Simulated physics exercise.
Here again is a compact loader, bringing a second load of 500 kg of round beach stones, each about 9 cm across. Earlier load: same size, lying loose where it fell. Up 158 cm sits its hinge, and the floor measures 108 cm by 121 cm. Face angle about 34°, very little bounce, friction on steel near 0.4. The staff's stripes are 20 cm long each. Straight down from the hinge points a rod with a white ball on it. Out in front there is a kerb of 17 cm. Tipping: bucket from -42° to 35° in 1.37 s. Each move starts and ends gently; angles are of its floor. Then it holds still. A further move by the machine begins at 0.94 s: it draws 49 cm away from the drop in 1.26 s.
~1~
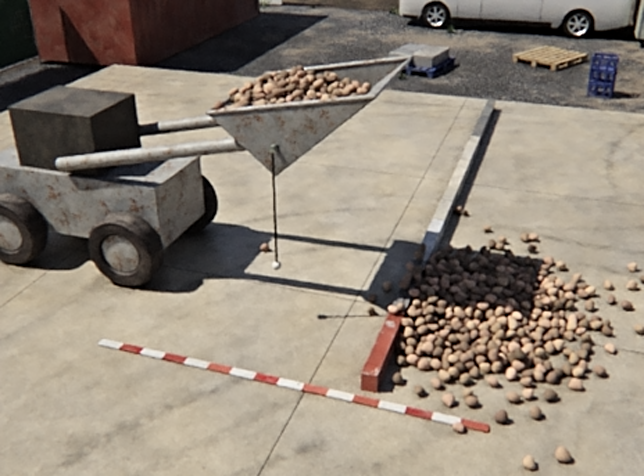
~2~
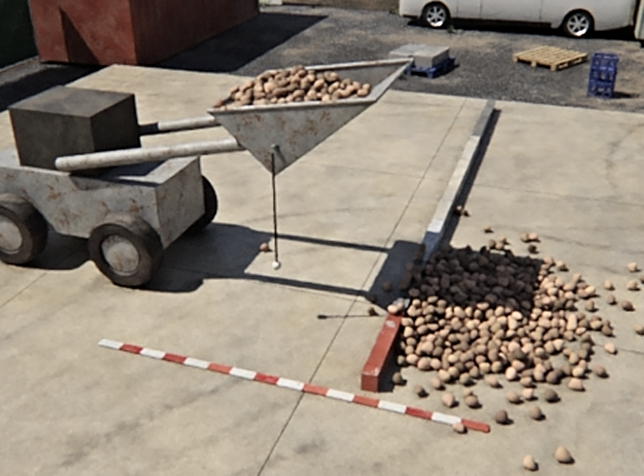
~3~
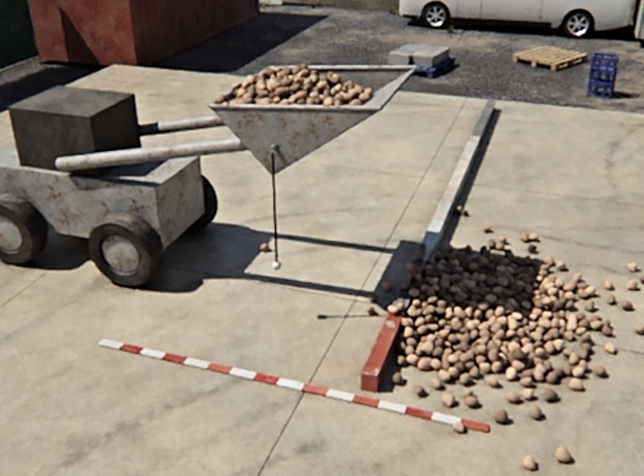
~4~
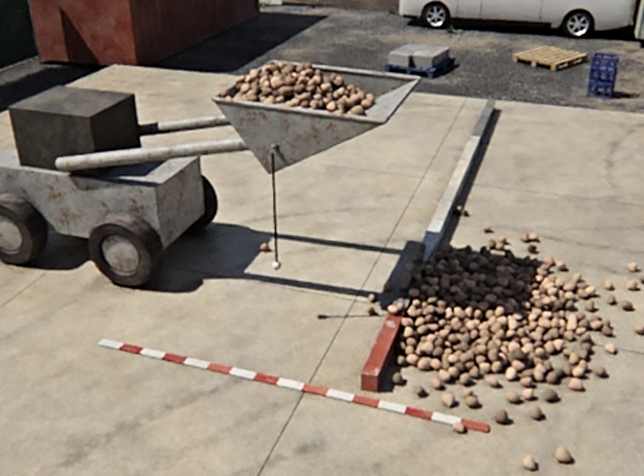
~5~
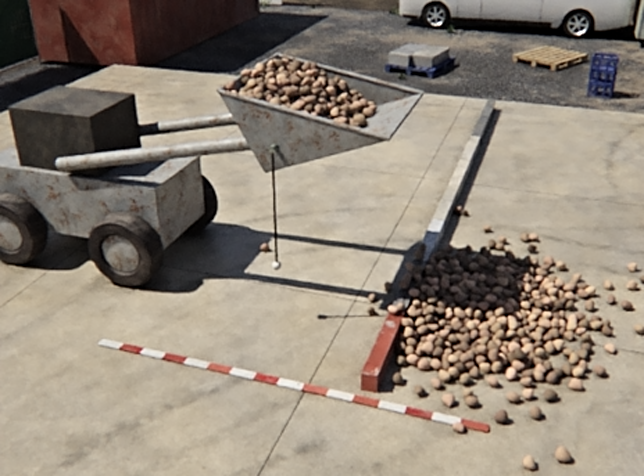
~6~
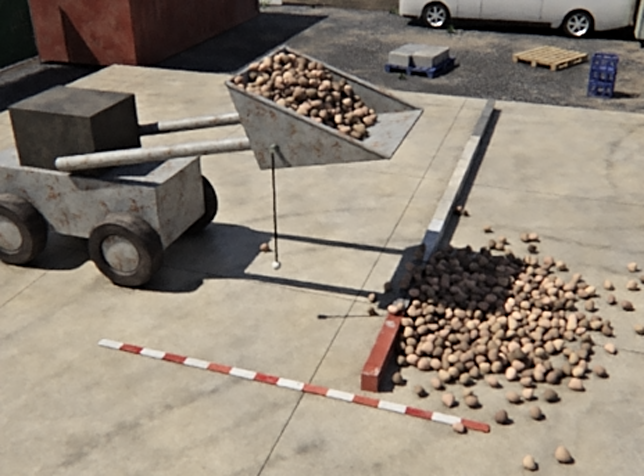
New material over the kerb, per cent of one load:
28 per cent.
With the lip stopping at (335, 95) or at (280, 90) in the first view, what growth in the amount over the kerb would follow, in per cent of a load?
The first position would add some 5 per cent, the second some 0.
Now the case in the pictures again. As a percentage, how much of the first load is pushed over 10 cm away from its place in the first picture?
Around 5 in a hundred.
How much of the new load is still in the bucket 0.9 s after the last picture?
Estimate: 50 % remaining inside, roughly.
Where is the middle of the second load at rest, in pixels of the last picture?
(388, 286).
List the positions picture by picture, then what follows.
In the first frame, lip at (376, 97), floor tilted -42°, highest stones at (304, 79). The earlier load is highest near (413, 273), 21 cm above ground level, 2 % on this side of the kerb, 97 % over the kerb.
In the second frame, the bucket is at -40°, its lip at (377, 100); the top of the load is at (301, 77).
In the third frame, lip at (381, 109), floor tilted -36°, highest stones at (300, 76).
In the fourth frame, lip at (386, 122), floor tilted -30°, highest stones at (286, 71).
In the fifth frame, the bucket is at -21°, its lip at (389, 139); the top of the load is at (282, 67).
In the sixth frame, lip at (391, 158), floor tilted -12°, highest stones at (279, 63).
Then, 0.4 s after the last picture the floor is at 23°; in per cent of one load, 100 in the bucket, 2 on this side of the kerb, 97 over the kerb; the foremost stones are past the picture's edge.
Then, 0.9 s after the last picture the floor is at 35°; in per cent of one load, 51 in the bucket, 49 on this side of the kerb, 99 over the kerb; the foremost stones are past the picture's edge.
Then, 2.1 s after the last picture the floor is at 35°; in per cent of one load, 0 in the bucket, 75 on this side of the kerb, 125 over the kerb; the foremost stones are past the picture's edge.
Then, 4.8 s after the last picture the floor is at 35°; in per cent of one load, 0 in the bucket, 75 on this side of the kerb, 125 over the kerb; the foremost stones are past the picture's edge. Net gain over the kerb, 28.
